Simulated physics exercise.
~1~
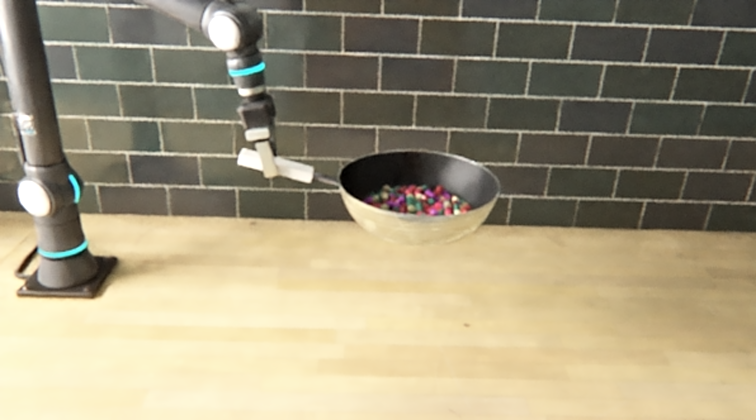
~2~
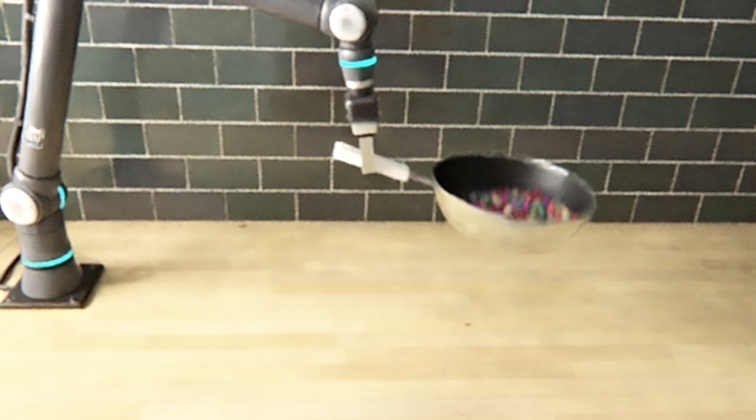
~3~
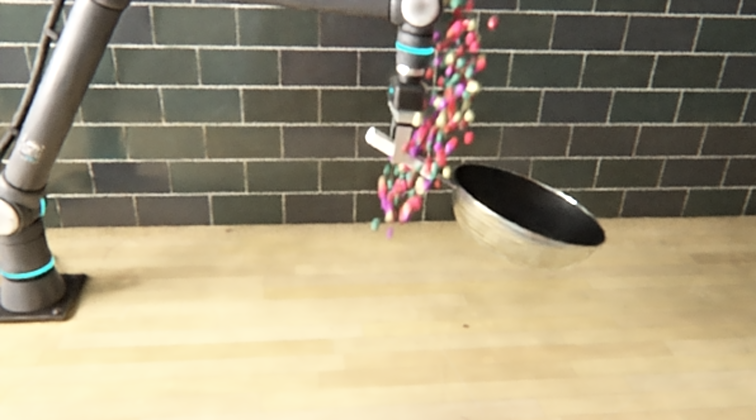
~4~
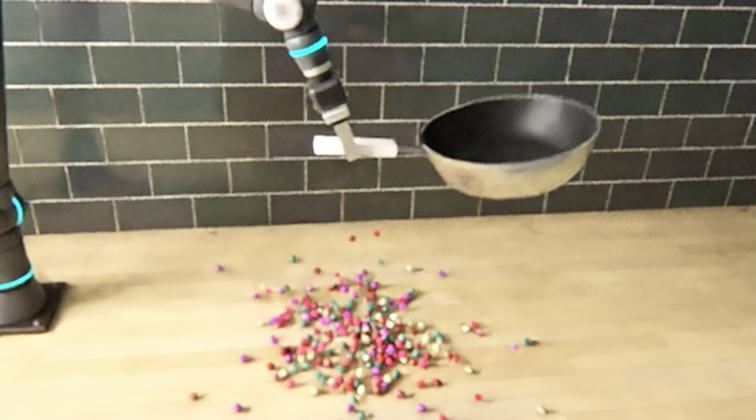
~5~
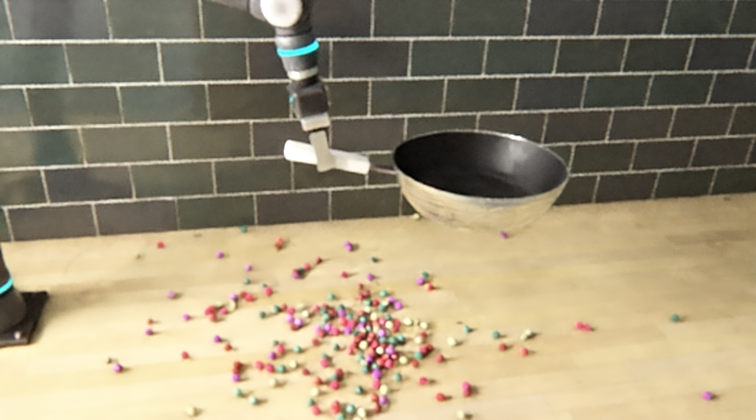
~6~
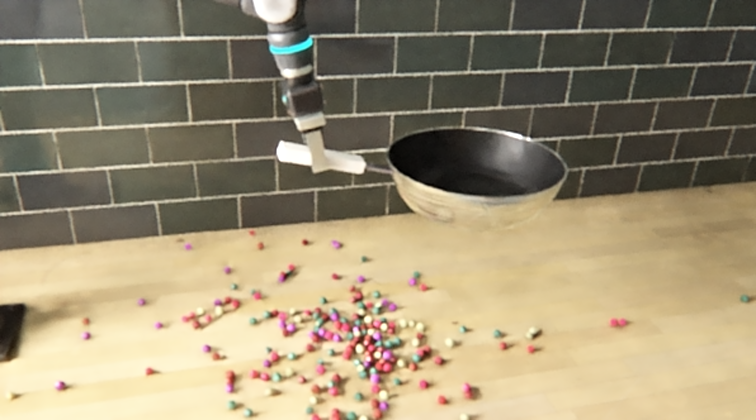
At the start, a dark robot arm holds an upright frying pan full of small, round, colourful sweets above a wooden table, before a dark tiled wall. The arm carries the pan to the right, with the sweets still inside. Then the pan tips forward and the whole load flies out in a tall stream above the handle. The sweets drop onto the table and bounce apart while the arm tilts the pan backward, empty. Finally, the arm moves the pan left and down and levels it, leaving the sweets scattered widely across the table.
